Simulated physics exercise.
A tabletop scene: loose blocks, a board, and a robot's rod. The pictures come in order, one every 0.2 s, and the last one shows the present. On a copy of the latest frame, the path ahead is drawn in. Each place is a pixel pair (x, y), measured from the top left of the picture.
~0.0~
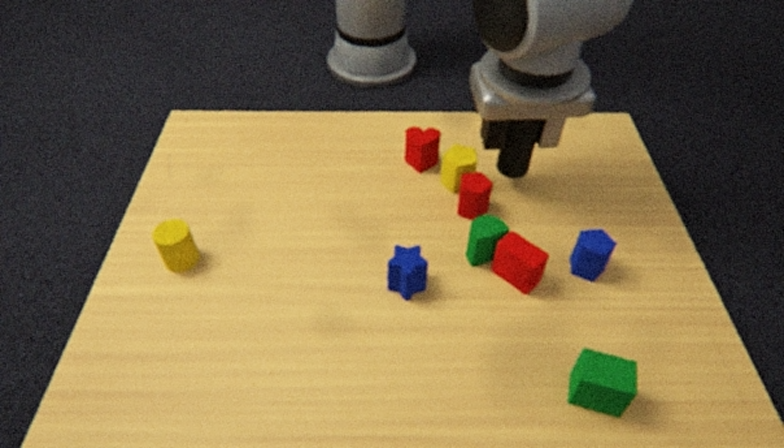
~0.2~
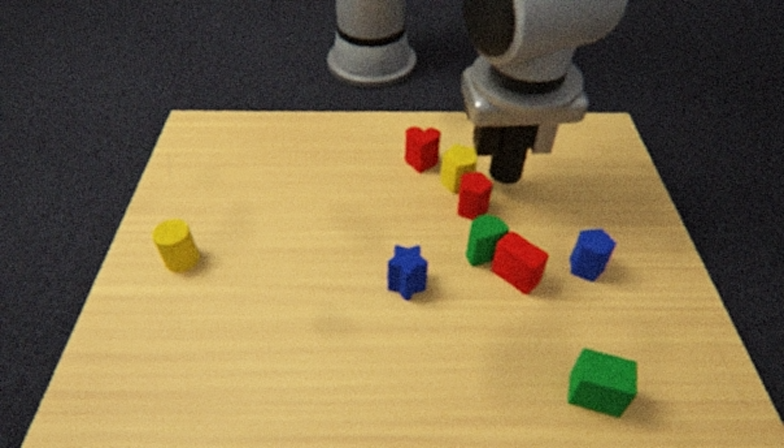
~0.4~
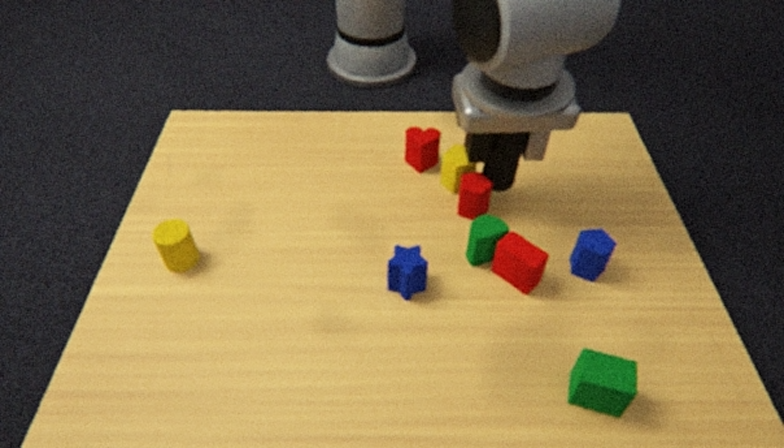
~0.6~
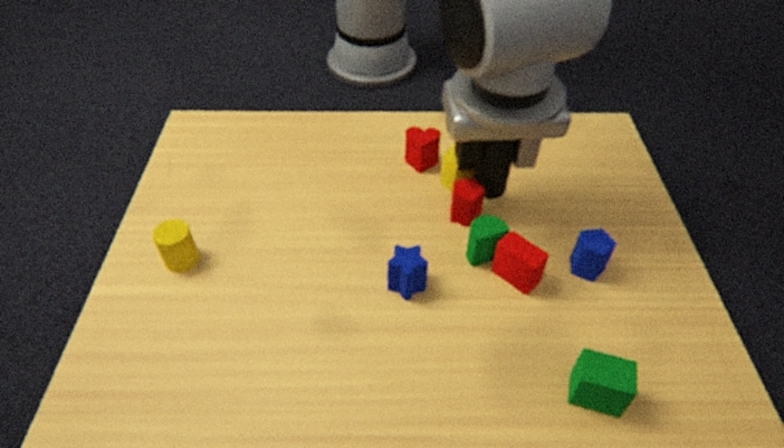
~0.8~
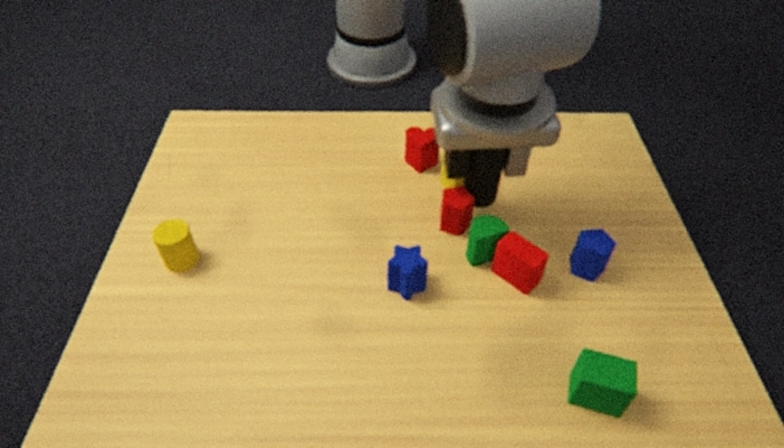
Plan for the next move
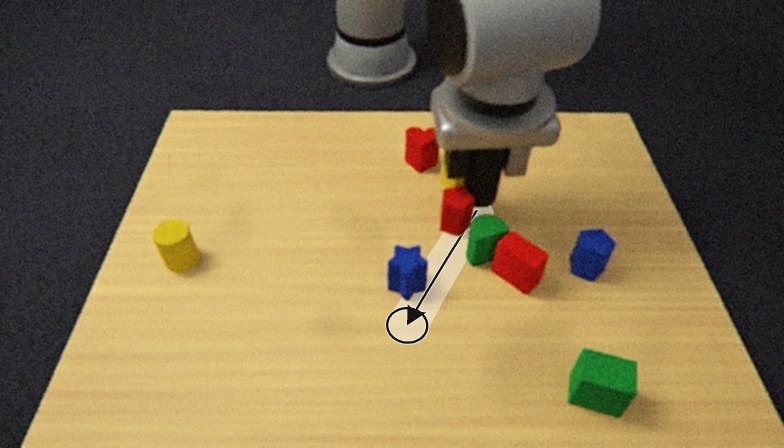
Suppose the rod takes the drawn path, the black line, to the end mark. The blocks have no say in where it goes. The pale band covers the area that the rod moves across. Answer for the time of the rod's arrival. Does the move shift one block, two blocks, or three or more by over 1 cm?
Blocks moved: Three or more.
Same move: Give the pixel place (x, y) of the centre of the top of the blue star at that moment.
Most likely (382, 274).
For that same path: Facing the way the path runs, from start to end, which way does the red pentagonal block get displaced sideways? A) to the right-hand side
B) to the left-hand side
A.
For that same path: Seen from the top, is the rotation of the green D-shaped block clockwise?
I expect not.
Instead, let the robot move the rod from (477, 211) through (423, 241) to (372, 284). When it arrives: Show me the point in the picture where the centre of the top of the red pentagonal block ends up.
In the picture, that point is around (342, 276).
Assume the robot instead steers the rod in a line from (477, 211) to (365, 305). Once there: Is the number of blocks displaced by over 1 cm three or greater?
No
The line goes from (477, 211) to (407, 325).
On the path given first. One third of the way, rod (457, 232); red pentagonal block (426, 224), turned 30° clockwise; green D-shaped block (489, 233), turned 35° anticlockwise.
Two thirds of the way, rod (433, 270); blue star (401, 261); red pentagonal block (409, 232), turned 55° clockwise; green D-shaped block (487, 237), turned 55° anticlockwise.
At the end, rod (408, 312); blue star (382, 274), turned 55° clockwise; red pentagonal block (409, 232), turned 55° clockwise; yellow pentagonal block unmoved; green D-shaped block (487, 237), turned 55° anticlockwise.
